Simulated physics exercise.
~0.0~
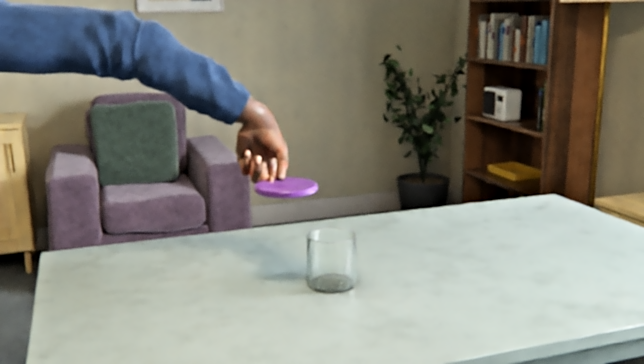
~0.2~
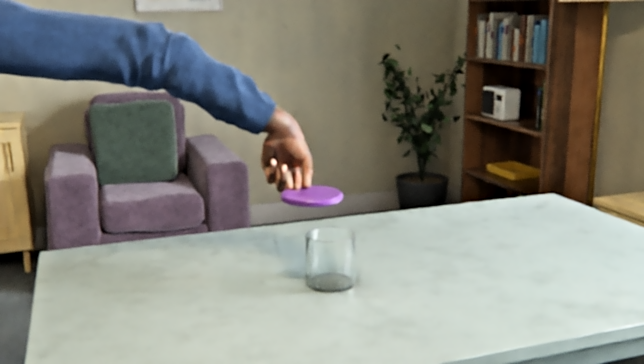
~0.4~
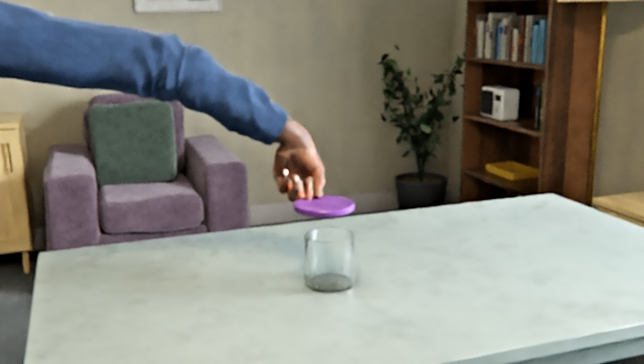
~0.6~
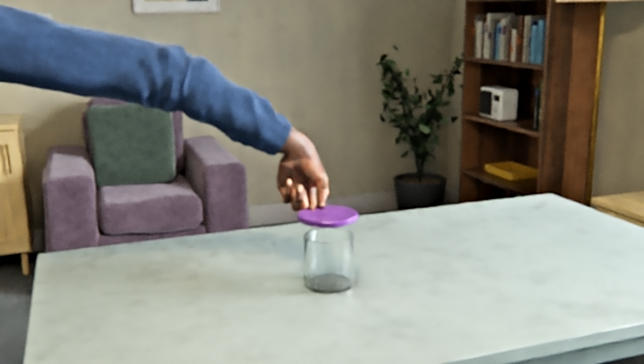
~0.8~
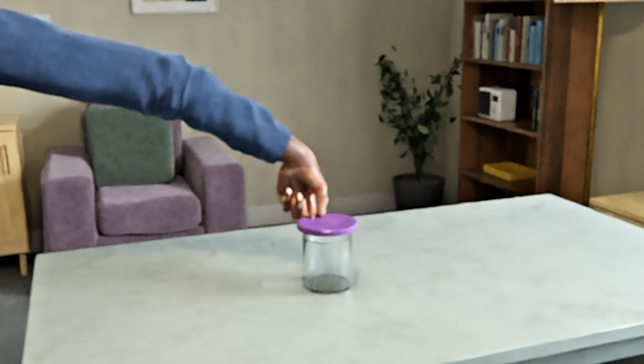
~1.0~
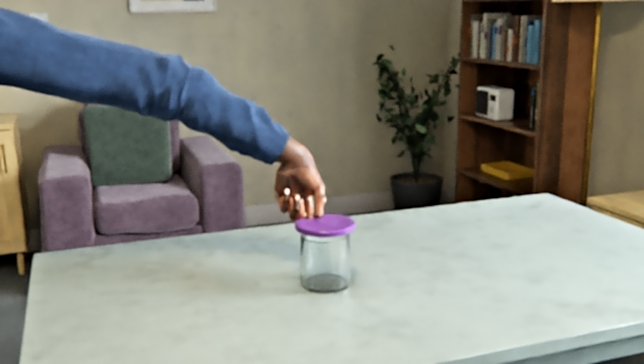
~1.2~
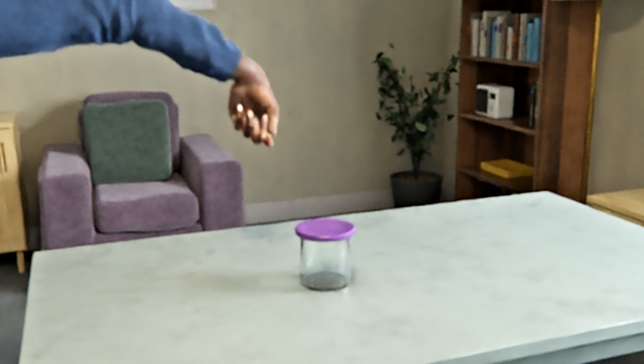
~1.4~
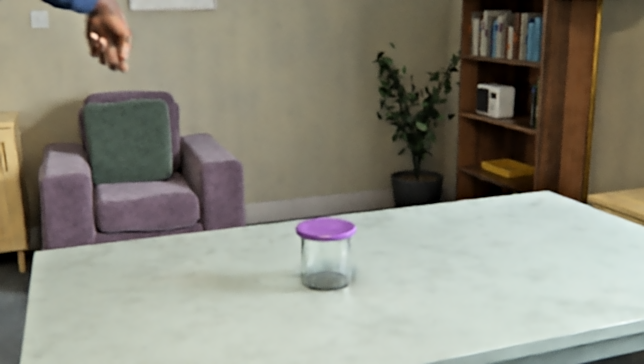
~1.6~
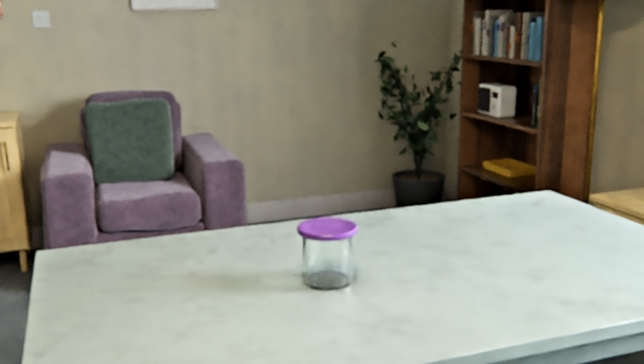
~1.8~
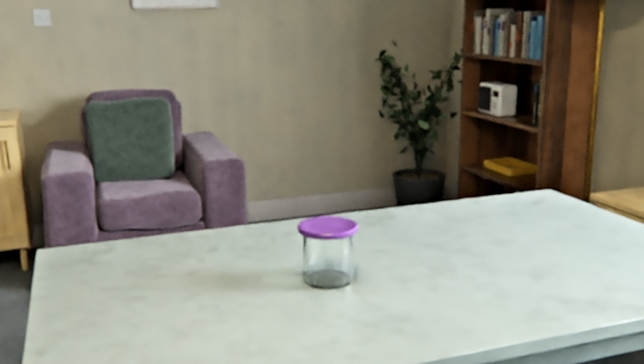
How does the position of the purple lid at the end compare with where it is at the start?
At the start the lid is held in the air above and to the left of the glass. By the end it is lower and further right, resting on the rim of the glass.
